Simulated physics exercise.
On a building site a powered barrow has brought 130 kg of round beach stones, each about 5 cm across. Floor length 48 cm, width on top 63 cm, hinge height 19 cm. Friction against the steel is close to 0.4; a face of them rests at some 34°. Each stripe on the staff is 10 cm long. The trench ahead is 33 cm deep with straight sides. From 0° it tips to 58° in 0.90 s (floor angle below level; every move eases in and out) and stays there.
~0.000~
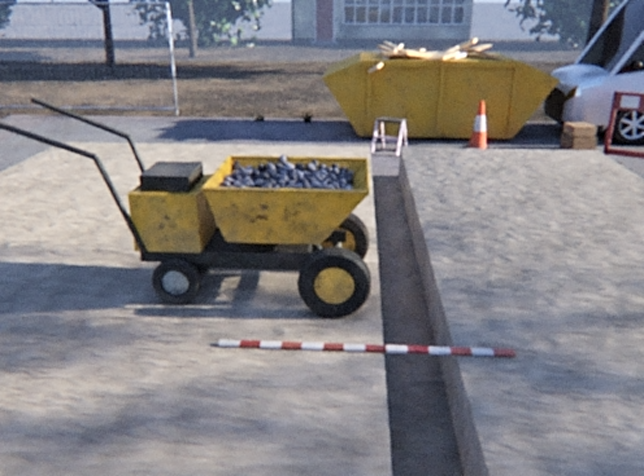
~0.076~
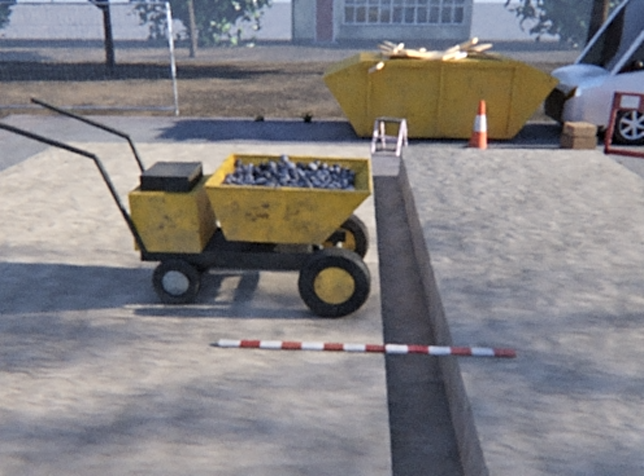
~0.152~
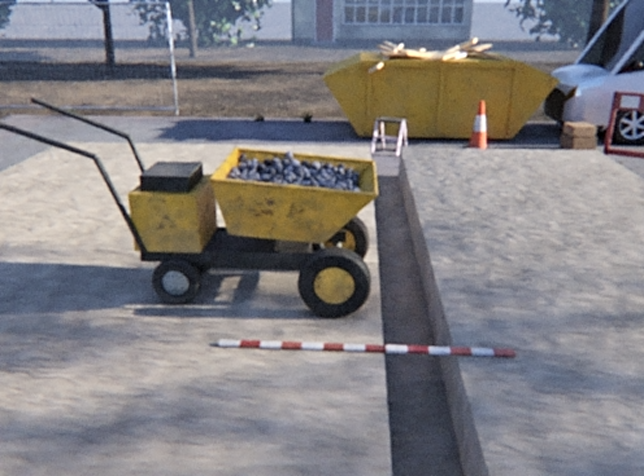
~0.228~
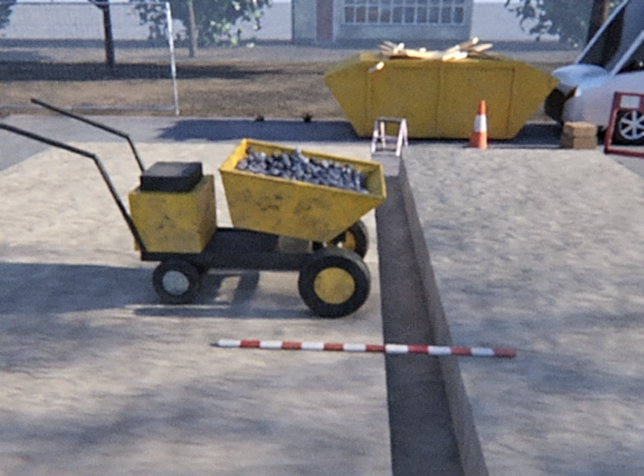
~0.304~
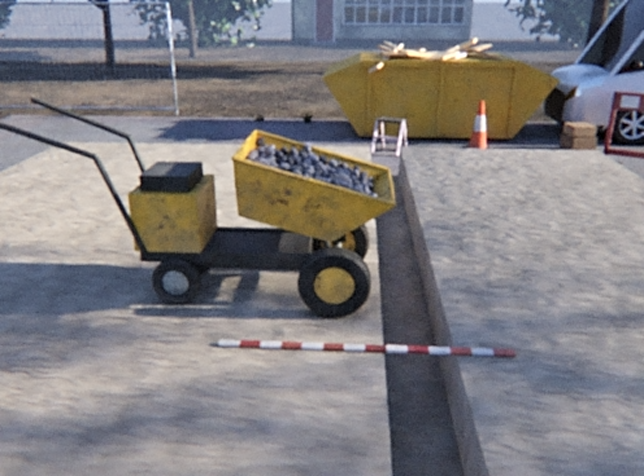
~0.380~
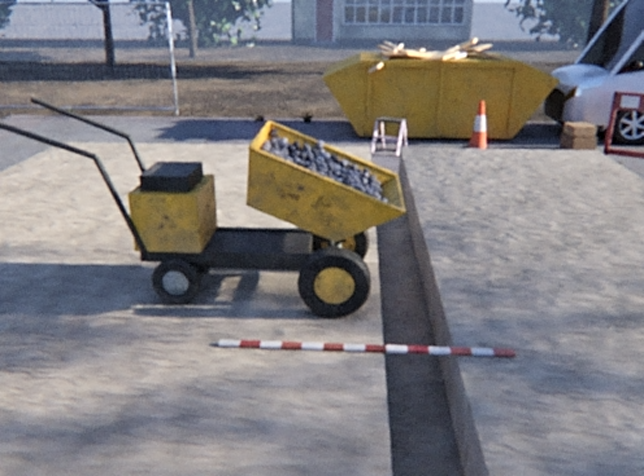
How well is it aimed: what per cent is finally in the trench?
Roughly 26 per cent ends in the trench.
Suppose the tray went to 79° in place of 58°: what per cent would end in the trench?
It would be near 20 per cent.
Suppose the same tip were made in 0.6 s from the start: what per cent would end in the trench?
In that case some 25 per cent.
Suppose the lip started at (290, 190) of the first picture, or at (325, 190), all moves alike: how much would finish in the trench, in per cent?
Near 75 per cent from the first place, 60 from the second.
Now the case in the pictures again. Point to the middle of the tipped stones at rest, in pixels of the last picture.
Their middle is at about (470, 292).
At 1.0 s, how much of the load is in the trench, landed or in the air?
About 5 per cent by then.
After 0.7 s the floor is at 49°; 100 % in the tray; the foremost stones are at (423, 235).
After 1.0 s the floor is at 58°; 84 % in the tray, 3 % in the trench, 13 % past the trench; the foremost stones are at (482, 291).
After 1.4 s the floor is at 58°; 50 % in the tray, 4 % in the trench, 47 % past the trench; the foremost stones are at (564, 300).
After 3.3 s the floor is at 58°; 16 % in the tray, 26 % in the trench, 57 % past the trench; the foremost stones are past the picture's edge.
